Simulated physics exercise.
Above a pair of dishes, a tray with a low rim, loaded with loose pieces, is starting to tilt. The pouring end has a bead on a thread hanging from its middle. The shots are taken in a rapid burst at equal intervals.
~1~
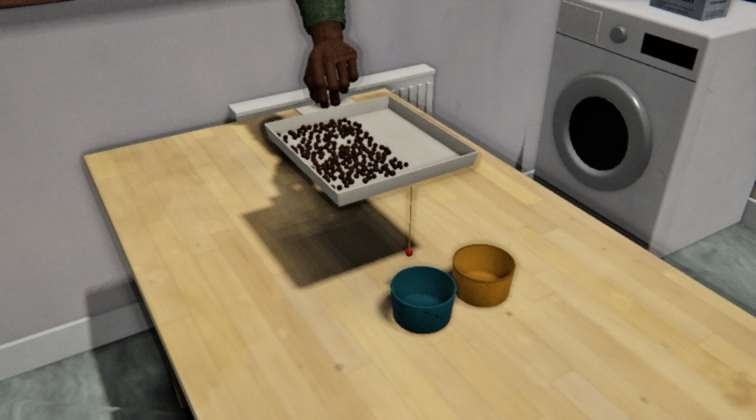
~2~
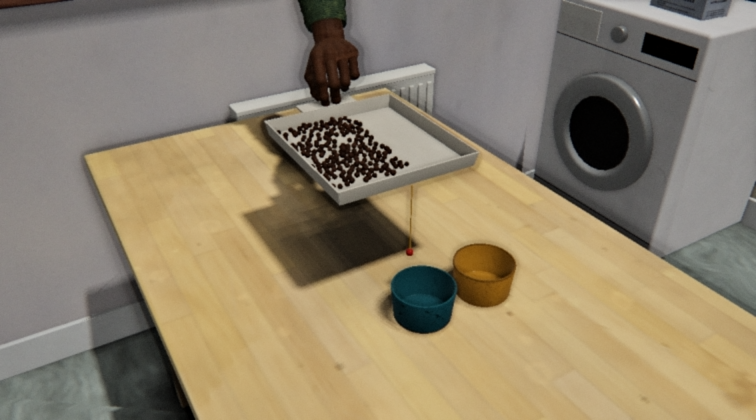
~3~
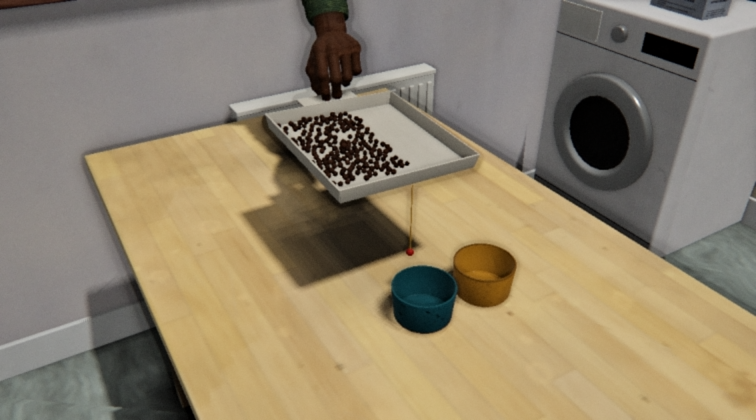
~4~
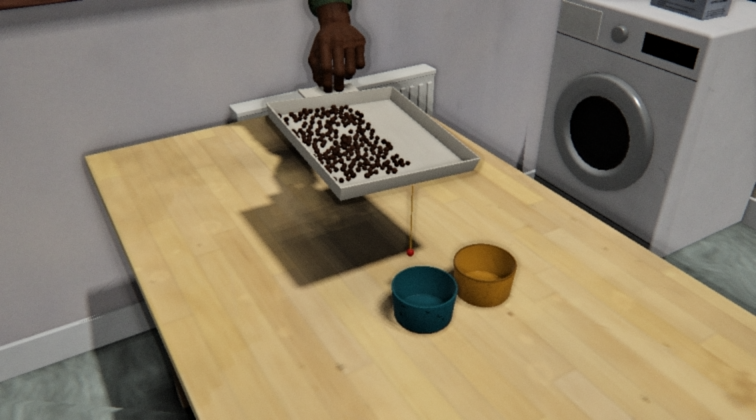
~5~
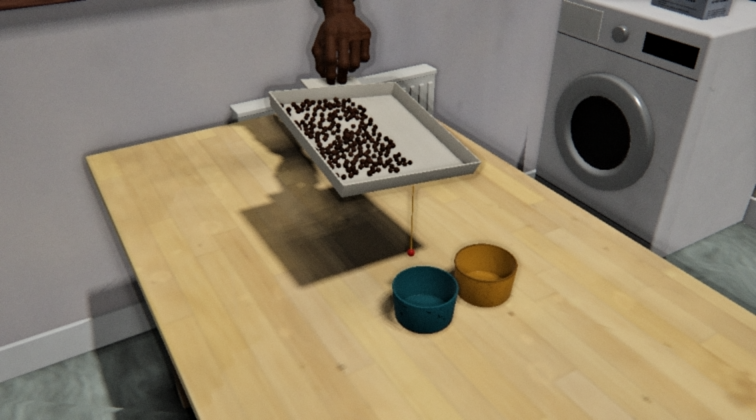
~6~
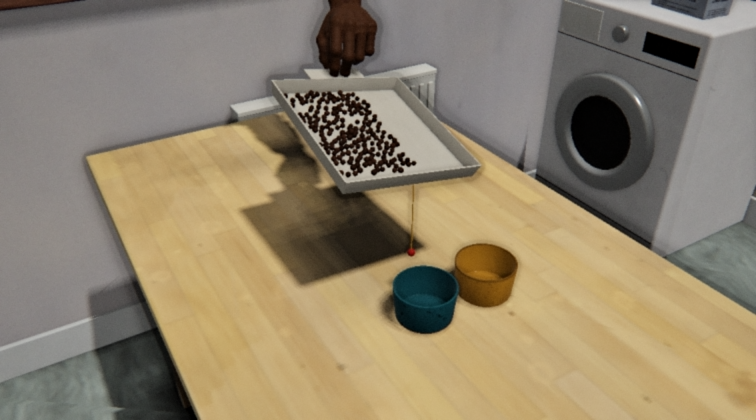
To begin with, a hand holds the far edge of a shallow tray of small brown berries above a wooden table, near a teal dish and an orange one. The hand rises slightly, steepening the tray, then its pouring end tips toward the right corner as some berries shift a little.
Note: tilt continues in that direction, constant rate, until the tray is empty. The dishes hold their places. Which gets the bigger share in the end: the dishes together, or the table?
The table gets the bigger share.
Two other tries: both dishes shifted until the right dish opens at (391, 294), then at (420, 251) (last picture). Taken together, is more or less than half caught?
A minority, then a minority.
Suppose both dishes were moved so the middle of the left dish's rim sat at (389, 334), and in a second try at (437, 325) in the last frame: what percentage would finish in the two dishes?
It comes to near 0 per cent the first time and near 0 per cent the second time.
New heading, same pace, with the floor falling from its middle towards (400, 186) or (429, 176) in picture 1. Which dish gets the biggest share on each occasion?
In the first case it's the one on the left, in the second the one on the right.
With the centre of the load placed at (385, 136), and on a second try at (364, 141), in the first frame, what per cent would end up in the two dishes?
You'd get 10 % the first time and 10 % the second.
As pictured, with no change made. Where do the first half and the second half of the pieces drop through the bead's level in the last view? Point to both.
Half one: (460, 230), half two: (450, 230).
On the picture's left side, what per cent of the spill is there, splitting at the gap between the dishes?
Looks like close to 40 per cent of it.
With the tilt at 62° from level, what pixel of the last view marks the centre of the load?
I'd mark it close to (445, 173).
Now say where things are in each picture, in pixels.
The first picture shows corners of the pouring end near (339, 191) and (475, 151), level; middle of the load near (348, 151), allspice berries; left dish near (441, 317); right dish near (502, 290); bead on its thread near (409, 253).
The second picture shows corners of the pouring end near (340, 190) and (475, 151), level; middle of the load near (348, 150).
The third picture shows corners of the pouring end near (341, 188) and (476, 154), tipped barely, lowest at the right corner; middle of the load near (349, 146).
The fourth picture shows corners of the pouring end near (343, 186) and (477, 157), tipped a little, lowest at the right corner; middle of the load near (350, 142).
The fifth picture shows corners of the pouring end near (345, 183) and (477, 161), tipped a little, lowest at the right corner; middle of the load near (352, 137).
The sixth picture shows corners of the pouring end near (347, 180) and (478, 164), tipped clearly, lowest at the right corner; middle of the load near (356, 133), near a quarter on the move; left dish near (444, 316); right dish near (505, 290).
Shortly afterwards, tray tipped steeply; the bulk on the tray; only a few in the right dish; a little outside both; a little in the air.
Next, tray tipped past a quarter turn; near a quarter on the tray; a little in the right dish; near half outside both; near a quarter in the air.
Some moments later, tray tipped past a quarter turn; only a few in the left dish; a little in the right dish; the bulk outside both.
In the end, tray tipped past a quarter turn; only a few in the left dish; a little in the right dish; the bulk outside both.
